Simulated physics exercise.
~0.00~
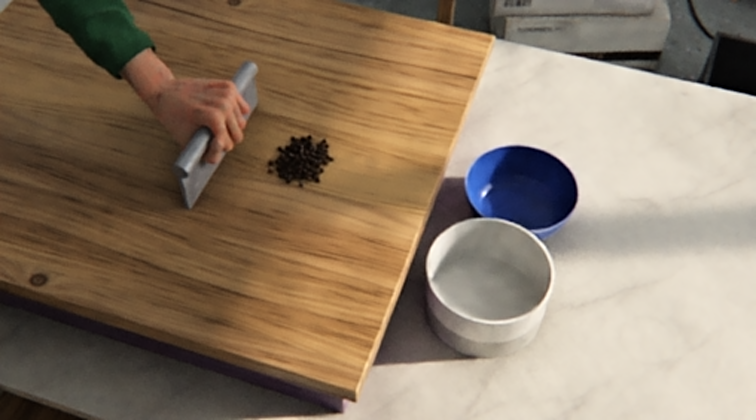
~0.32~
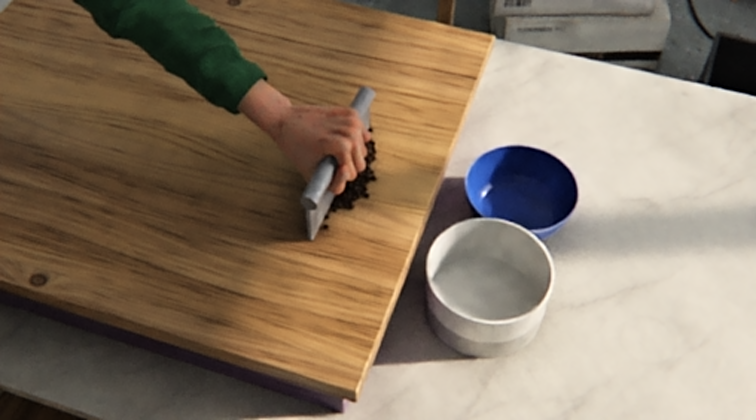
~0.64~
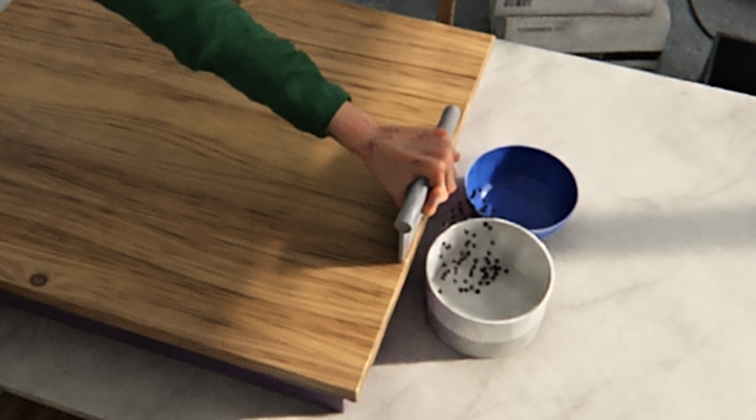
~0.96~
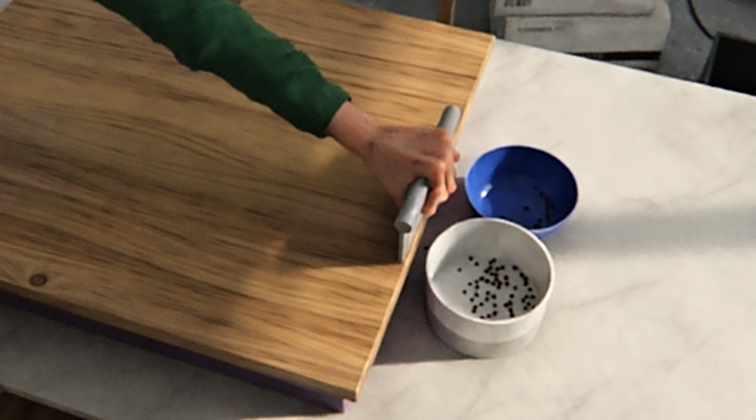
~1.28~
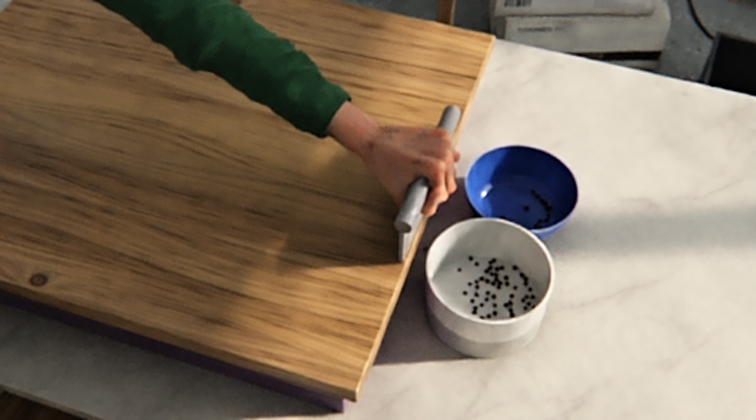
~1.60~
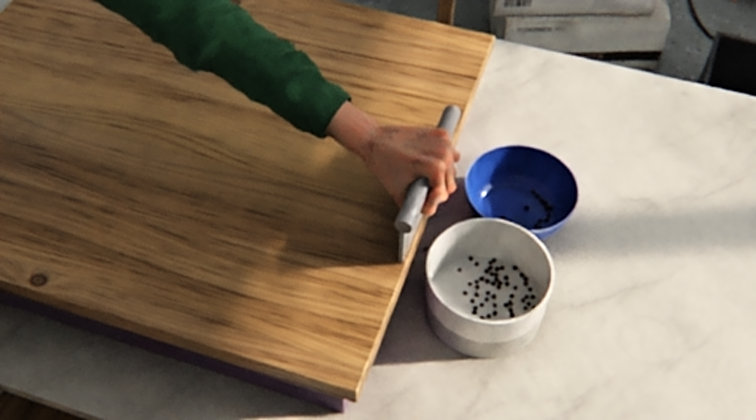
A hand in a green sleeve grips a grey scraper on a wooden board, seen from above at an angle, with a small pile of dark beans just to its right. Beyond the board's right edge, a white pot and a blue bowl stand on a pale marbled surface, the bowl behind the pot. The hand pushes the scraper rightward, sweeping the beans across the wood. It stops at the edge as the beans spill over. Many land in the white pot and fewer in the blue bowl, while others drop out of sight, leaving the board clear and the hand still.
